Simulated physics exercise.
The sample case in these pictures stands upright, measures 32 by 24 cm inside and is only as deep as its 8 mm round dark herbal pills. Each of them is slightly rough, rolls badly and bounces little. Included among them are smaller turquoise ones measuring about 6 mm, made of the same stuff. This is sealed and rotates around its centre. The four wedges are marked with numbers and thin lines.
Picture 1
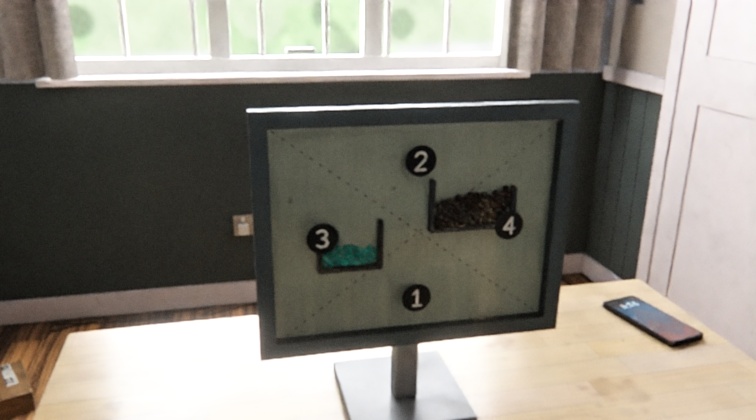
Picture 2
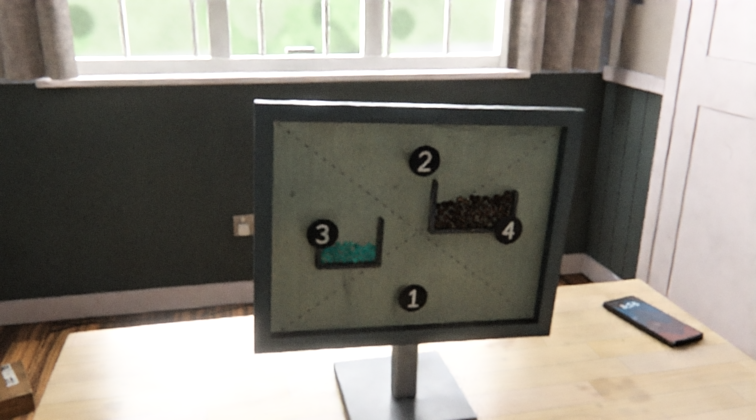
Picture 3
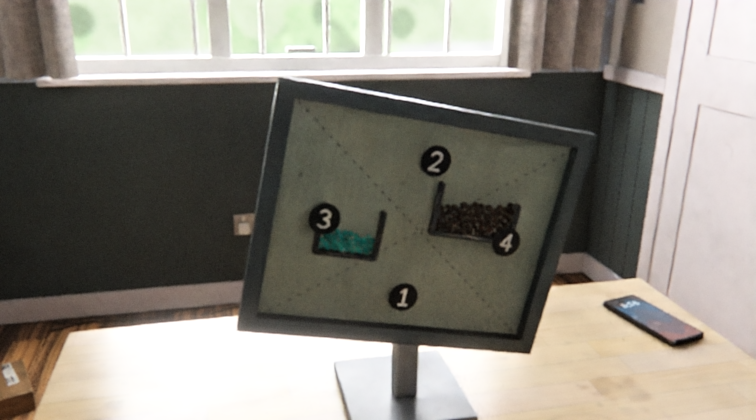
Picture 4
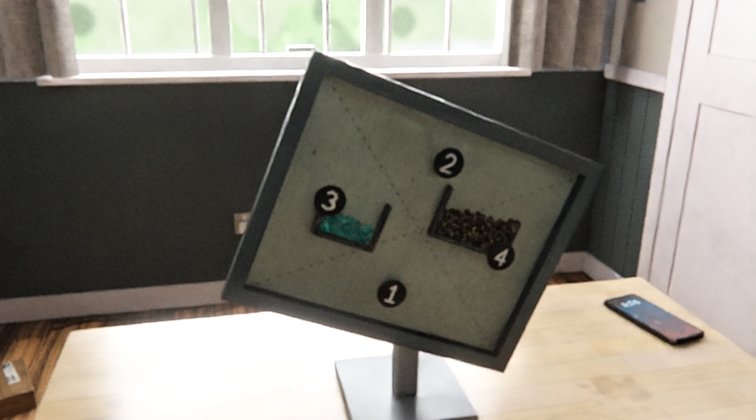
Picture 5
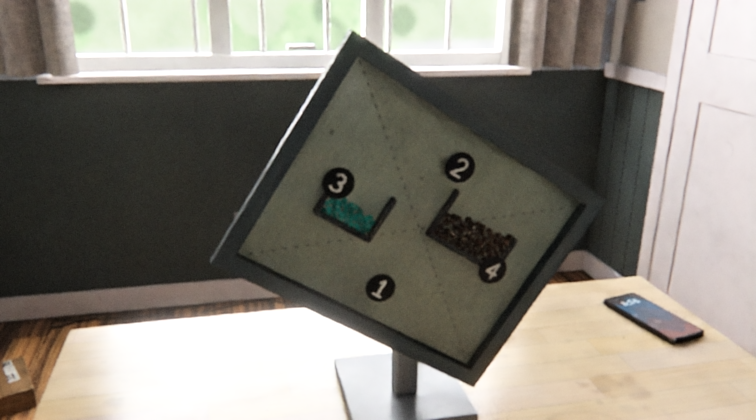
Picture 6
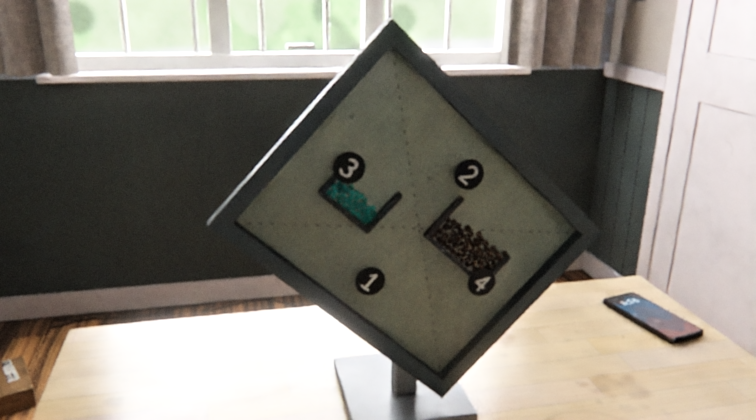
In a room with dark green panelled walls and a bright curtained window, a fixed camera looks slightly down at a pale wooden table with a phone at right. A grey-framed, greenish board on a metal stand carries black numbered discs and two open trays, turquoise pieces at left, dark brown ones at right. Starting level, the board turns clockwise well over onto one corner, the trays tilting with it and their pieces shifting slightly.
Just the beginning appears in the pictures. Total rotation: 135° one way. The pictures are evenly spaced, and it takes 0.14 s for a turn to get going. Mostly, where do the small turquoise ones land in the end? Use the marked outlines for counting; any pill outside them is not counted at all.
The one marked 2.
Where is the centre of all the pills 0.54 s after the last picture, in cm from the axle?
The middle sits around 1 cm right of it and 5 cm below it.
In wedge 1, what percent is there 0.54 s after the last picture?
It works out at roughly 0 per cent.
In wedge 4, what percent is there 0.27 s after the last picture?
The share there is close to 55 per cent.
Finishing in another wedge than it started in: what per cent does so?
Close to 60 in a hundred.
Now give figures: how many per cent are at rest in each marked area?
In per cent: Wedge 1 holds 0, wedge 2 holds 65, wedge 3 holds 0, wedge 4 holds 35.
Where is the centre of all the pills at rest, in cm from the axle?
About 1 cm left and 15 cm below.
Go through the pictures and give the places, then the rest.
In the first frame, level; about 100 pills; load centre (422, 229); top pill (506, 189); no. 1 (416, 298), no. 2 (421, 161), no. 3 (322, 239), no. 4 (509, 225).
In the second frame, turned 3° clockwise; load centre (423, 229); top pill (507, 193).
In the third frame, turned 12° clockwise; load centre (423, 229); top pill (464, 205); wall ends (442, 184) to (518, 206), (320, 223) to (384, 214).
In the fourth frame, turned 22° clockwise; load centre (423, 229); top pill (326, 213).
In the fifth frame, turned 33° clockwise; load centre (423, 229); top pill (332, 195).
In the sixth frame, turned 43° clockwise; load centre (422, 229); top pill (340, 180); no. 1 (370, 281), no. 2 (469, 174), no. 3 (349, 168), no. 4 (482, 282).
Then, 0.27 s after the last picture, it stands 78° clockwise; the pills' middle is 1 cm right of and 1 cm below the centre; no. 3, 40 %, no. 4, 55 %; small ones, no. 3, 100 %.
Then, 0.54 s after the last picture, it stands 114° clockwise; the pills' middle is 1 cm right of and 5 cm below the centre; no. 2, 15 %, no. 3, 40 %, no. 4, 45 %; small ones, no. 2, 5 %, no. 3, 100 %.
Then, 0.77 s after the last picture, it stands 135° clockwise; the pills' middle is 1 cm right of and 12 cm below the centre; no. 2, 60 %, no. 3, 5 %, no. 4, 35 %; small ones, no. 2, 85 %, no. 3, 10 %, no. 4, 5 %.
All still 1.4 s after it, it stands 135° clockwise; no. 1, 0 %, no. 2, 65 %, no. 3, 0 %, no. 4, 35 %; small ones, no. 2, 100 %.
